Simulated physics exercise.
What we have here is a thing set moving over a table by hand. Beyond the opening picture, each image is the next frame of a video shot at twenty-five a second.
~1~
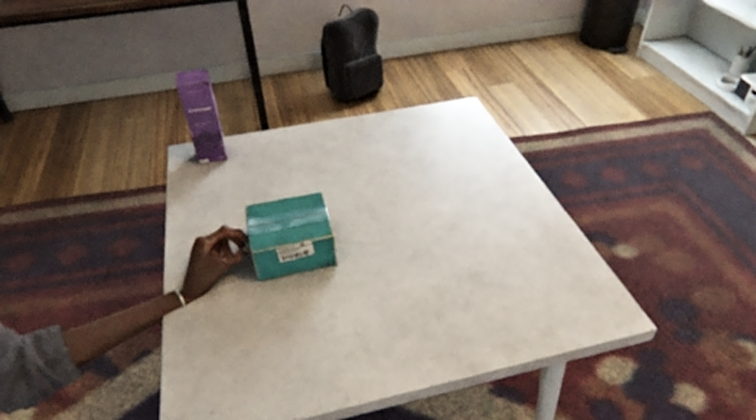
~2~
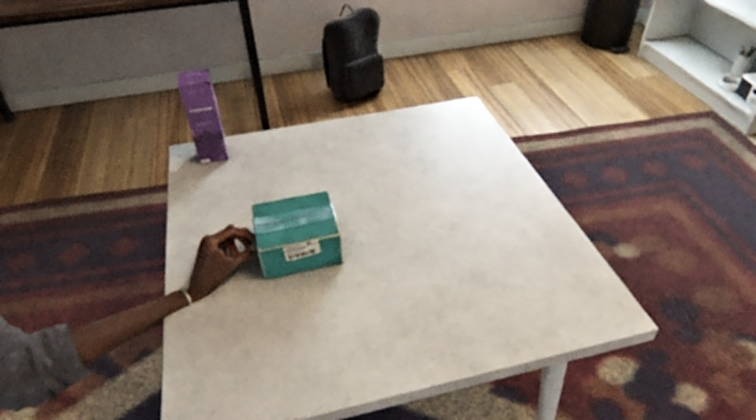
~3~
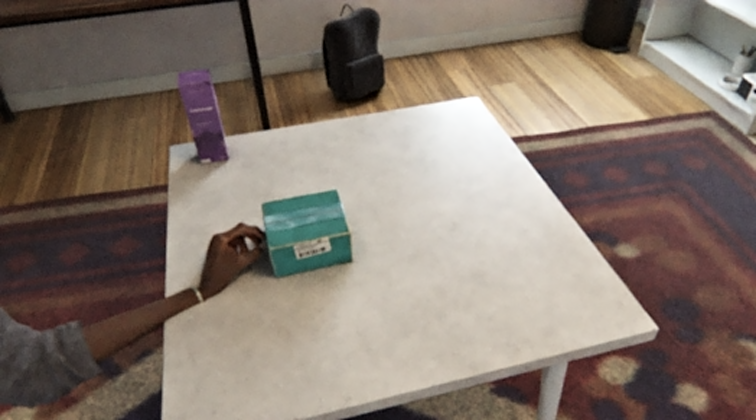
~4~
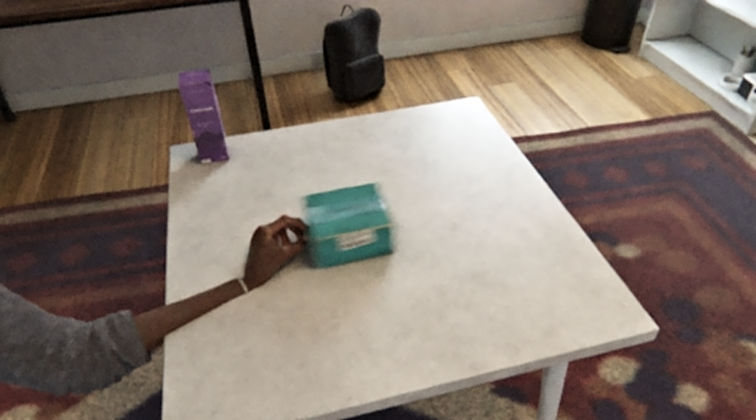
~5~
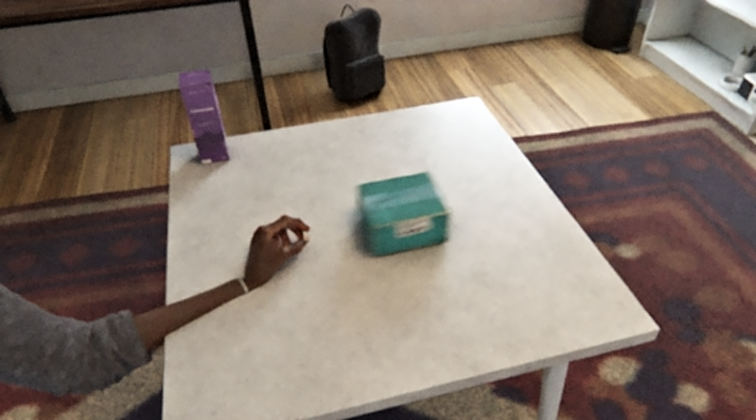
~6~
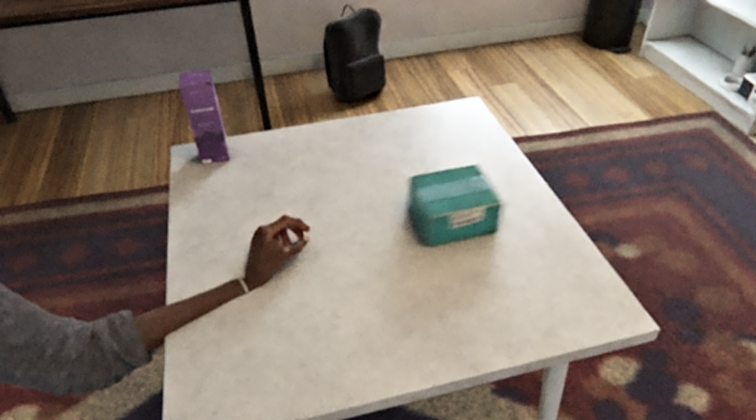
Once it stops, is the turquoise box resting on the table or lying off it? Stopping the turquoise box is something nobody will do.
Beyond the rim.
Then, 0.10 s after the last picture, turquoise box now off the table.
Then, 0.30 s after the last picture, things are still on the move.
Then, 0.50 s after the last picture, as before.
By the end, off the table, turquoise box.
